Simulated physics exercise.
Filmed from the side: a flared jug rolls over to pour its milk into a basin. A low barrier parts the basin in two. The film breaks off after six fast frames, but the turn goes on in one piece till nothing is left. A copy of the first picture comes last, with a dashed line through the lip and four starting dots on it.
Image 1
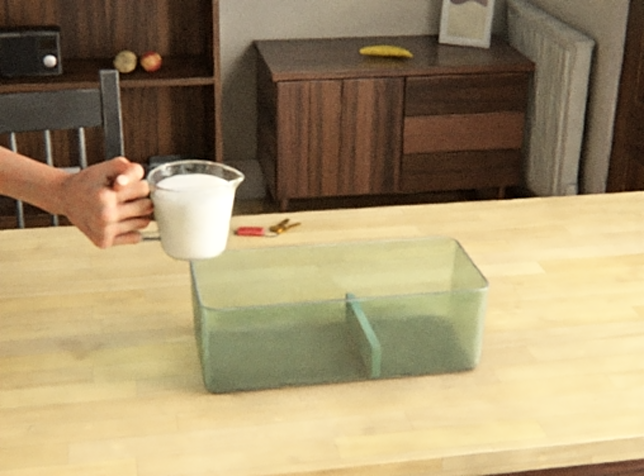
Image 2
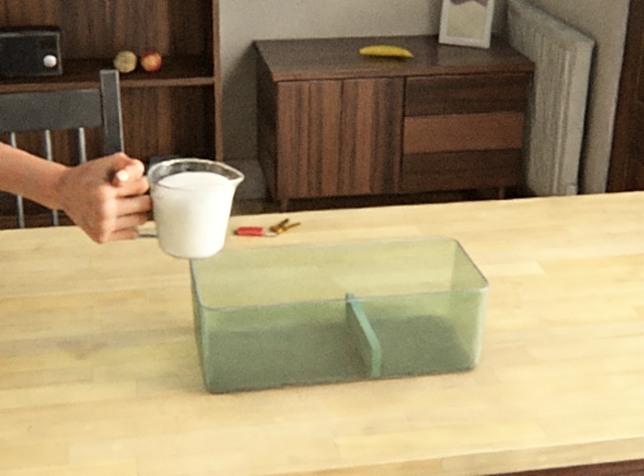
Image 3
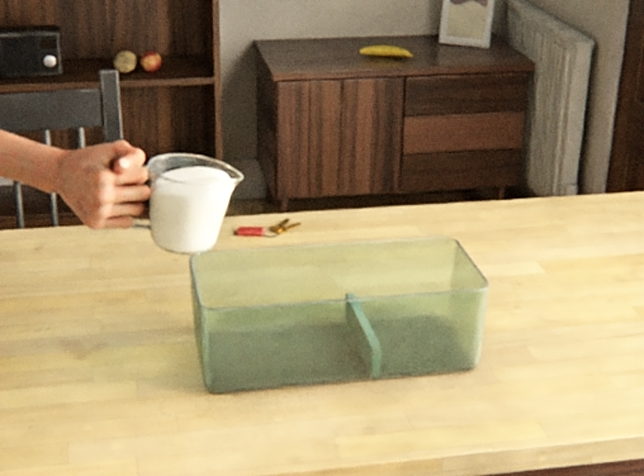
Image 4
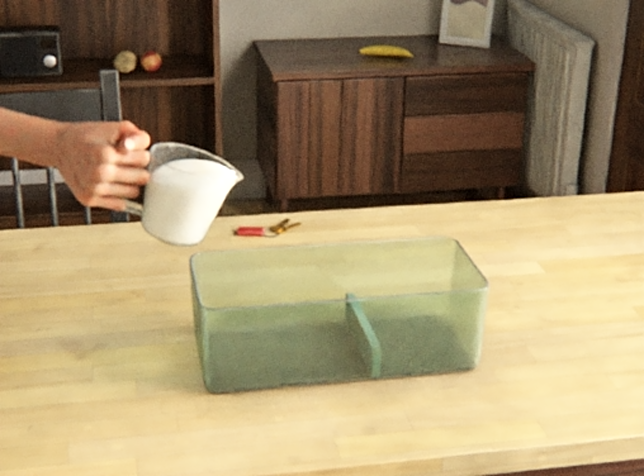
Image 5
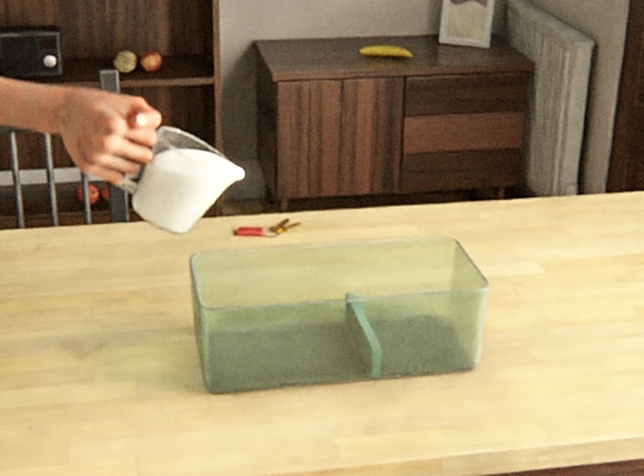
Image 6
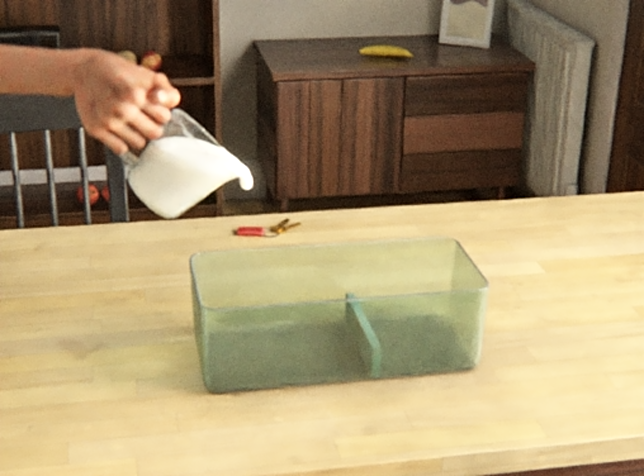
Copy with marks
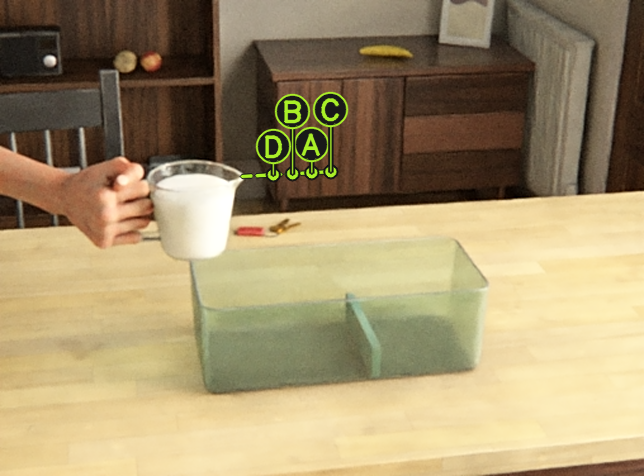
Hand tilting a glass jug of milk above a divided green basin on a wooden table, milk just emerging over the lip.
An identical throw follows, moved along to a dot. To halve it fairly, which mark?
D is best.
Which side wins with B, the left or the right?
The right side.
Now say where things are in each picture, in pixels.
Upright, lip at (242, 176); basin from (204, 389) to (479, 365); top of the wall at (363, 319); nothing has left yet.
Tipped about 2°, lip at (242, 176); nothing has left yet.
Tipped about 8°, lip at (241, 176); nothing has left yet.
Tipped about 18°, lip at (241, 176); nothing has left yet.
Tipped about 31°, lip at (240, 176); milk is over the lip, down to (240, 176).
Tipped about 45°, lip at (240, 175); milk is over the lip, down to (246, 185).
On the marked copy, A at (311, 172); B at (292, 173); C at (330, 171); D at (273, 174).
With A, about 15 % ends left of the wall and 75 % right of it; 10 % is lost outside.
With B, about 20 % ends left of the wall and 74 % right of it; 6 % is lost outside.
With C, about 18 % ends left of the wall and 71 % right of it; 11 % is lost outside.
With D, about 57 % ends left of the wall and 40 % right of it; 3 % is lost outside.
